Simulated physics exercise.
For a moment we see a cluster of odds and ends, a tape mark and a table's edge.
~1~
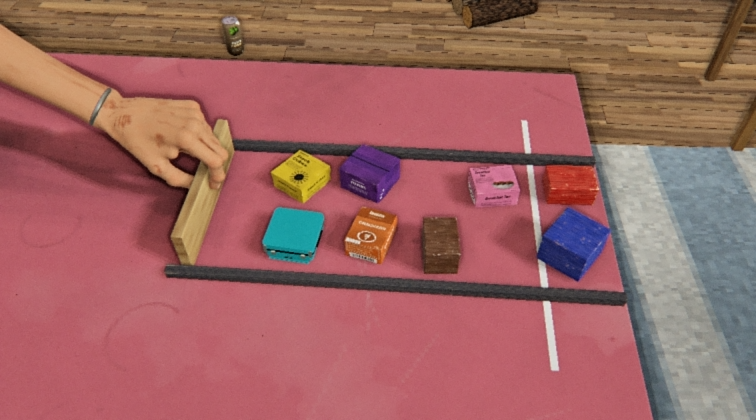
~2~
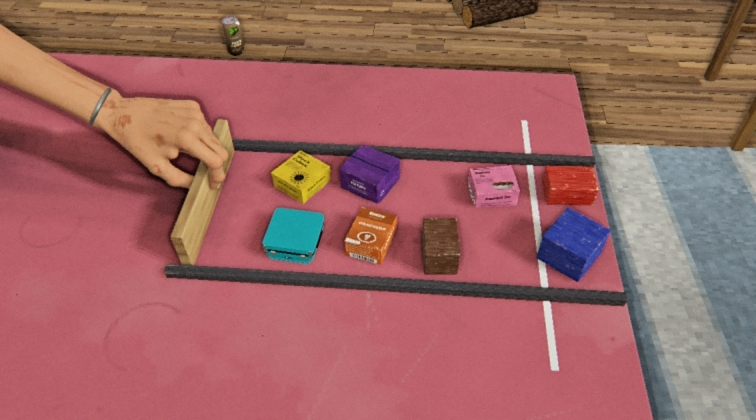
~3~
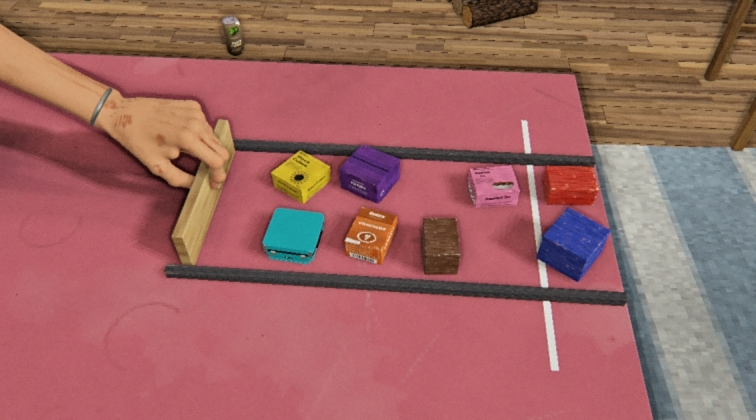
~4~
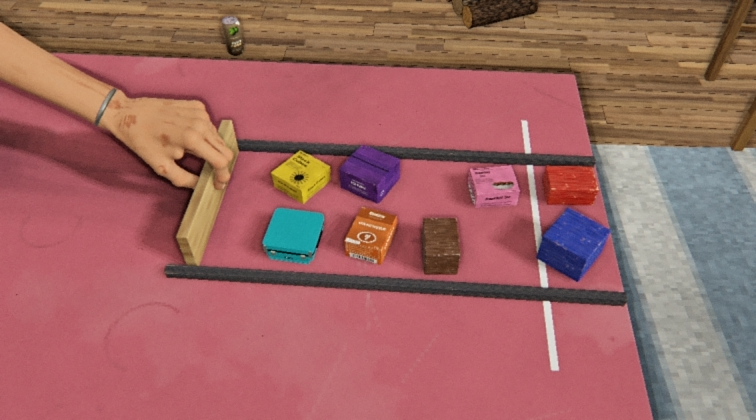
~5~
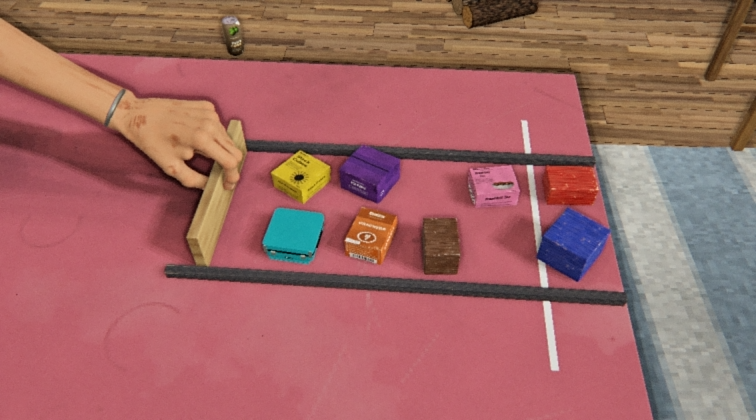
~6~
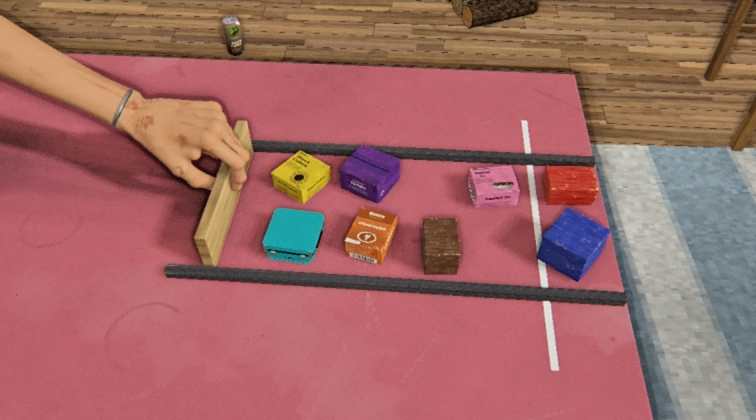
A hand slides a wooden board slightly right toward colourful boxes on a pink table.
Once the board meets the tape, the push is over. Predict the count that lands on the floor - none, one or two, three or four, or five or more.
Missing: Three up to four.
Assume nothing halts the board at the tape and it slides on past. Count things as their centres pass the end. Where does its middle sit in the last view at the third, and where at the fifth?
The middle is near (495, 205) first and near (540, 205) after.
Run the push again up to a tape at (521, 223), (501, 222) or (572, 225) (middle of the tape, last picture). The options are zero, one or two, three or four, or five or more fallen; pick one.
Three to four; three or four; 5 or more.
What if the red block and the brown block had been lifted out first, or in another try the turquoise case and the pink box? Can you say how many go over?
That gives 2 in the first case, then 2 in the second.
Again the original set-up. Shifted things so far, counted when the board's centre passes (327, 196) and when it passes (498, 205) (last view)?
Counts: 4 and 8.
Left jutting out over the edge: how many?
Expected count: 2.
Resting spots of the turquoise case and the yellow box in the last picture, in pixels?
Okay, so first (568, 251), and next (554, 180).
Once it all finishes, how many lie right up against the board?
2 in contact.
Soon after, none off yet; red block at rest near (569, 186); blue block at rest near (573, 244); pink box at rest near (493, 187).
In the end, the number that fall off is three or four; gone, brown block, pink box, blue block and red block.
